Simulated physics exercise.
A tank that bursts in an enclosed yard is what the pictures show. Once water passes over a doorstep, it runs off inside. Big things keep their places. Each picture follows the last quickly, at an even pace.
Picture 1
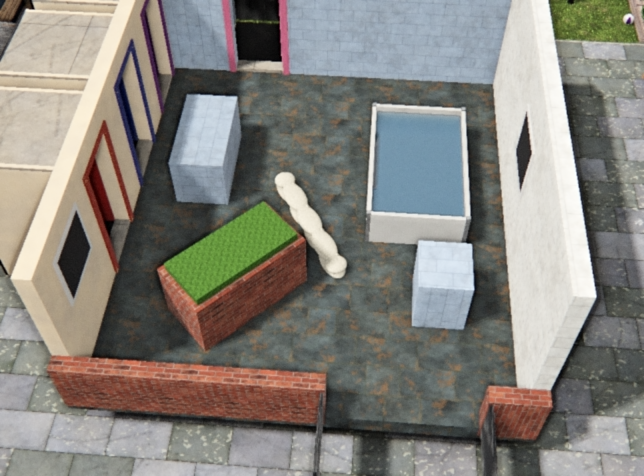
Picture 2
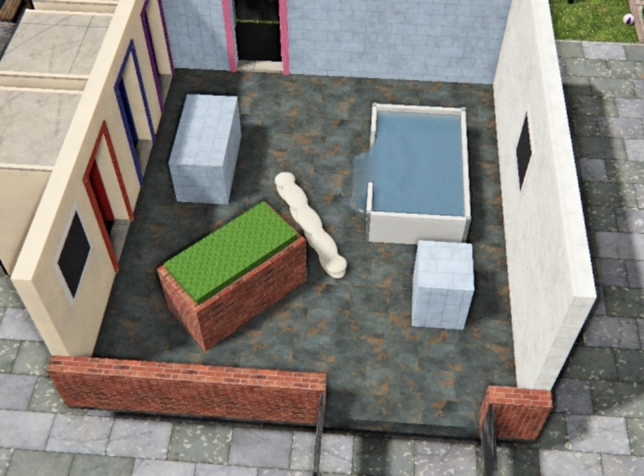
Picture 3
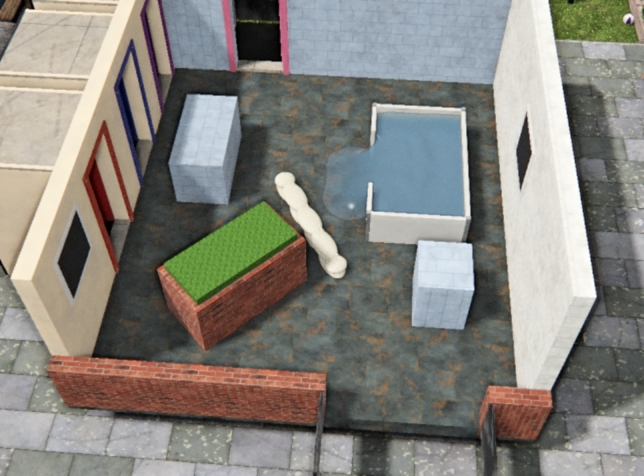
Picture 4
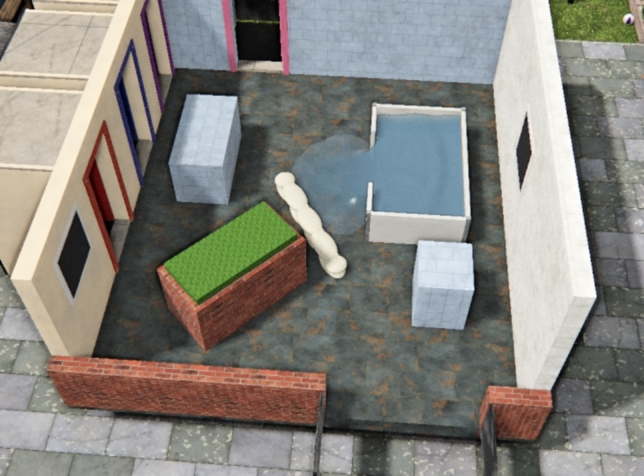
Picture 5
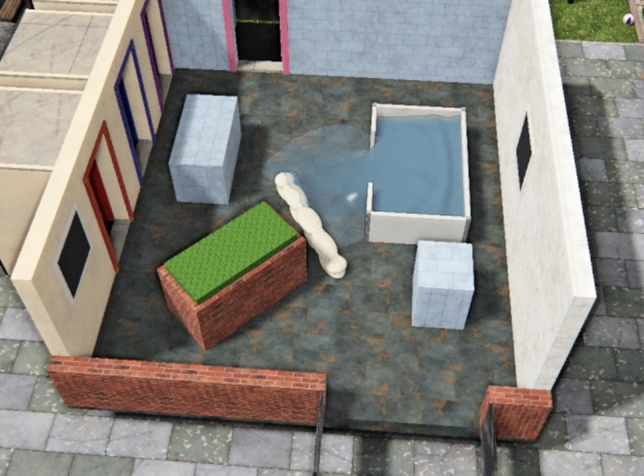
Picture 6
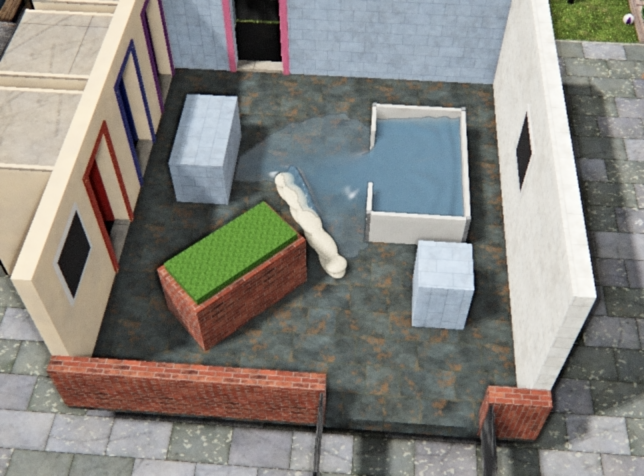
Water pours through a gap in the left side of a white-walled tank and spreads leftward across the dark floor of a walled yard, reaching a pale twisted column lying near a grass-topped brick block and a pale blue block.
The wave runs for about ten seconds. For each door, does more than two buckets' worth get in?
In the end the blue door doesn't overshoot the mark there; the purple door overshoots the mark there; the pink door overshoots the mark there; the red door doesn't overshoot the mark there.
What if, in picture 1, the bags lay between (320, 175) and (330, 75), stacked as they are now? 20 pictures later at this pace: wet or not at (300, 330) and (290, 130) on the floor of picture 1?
So the first spot would be left unsoaked, and the other one waterlogged.
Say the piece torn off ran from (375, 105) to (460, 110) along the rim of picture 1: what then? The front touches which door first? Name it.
The one in pink.
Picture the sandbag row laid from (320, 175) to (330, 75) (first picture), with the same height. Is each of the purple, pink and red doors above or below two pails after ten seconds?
The purple door remains within bounds, the pink door remains within bounds, and the red door tops the threshold.
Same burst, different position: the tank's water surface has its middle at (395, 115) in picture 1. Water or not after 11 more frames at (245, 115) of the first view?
Submerged.
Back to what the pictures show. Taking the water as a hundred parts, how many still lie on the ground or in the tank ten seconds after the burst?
74 %.
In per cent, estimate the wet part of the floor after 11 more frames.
That comes to about 35 per cent.
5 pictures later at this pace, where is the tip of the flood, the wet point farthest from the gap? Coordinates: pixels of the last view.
The farthest wet point should be near (213, 110).
A moment on, water covers 20 % of the floor; the blue door not reached, the purple door not reached, the pink door not reached, the red door not reached.
Next, water covers 35 % of the floor; the blue door not reached, the purple door wet at the sill, nothing in, the pink door under two buckets in, the red door not reached.
Then, water covers 50 % of the floor; the blue door not reached, the purple door over two buckets in, the pink door far over two buckets in, the red door not reached.
Later, water covers 75 % of the floor; the blue door wet at the sill, nothing in, the purple door far over two buckets in, the pink door far over two buckets in, the red door wet at the sill, nothing in.
In the end, water covers 90 % of the floor; the blue door wet at the sill, nothing in, the purple door far over two buckets in, the pink door far over two buckets in, the red door under two buckets in.
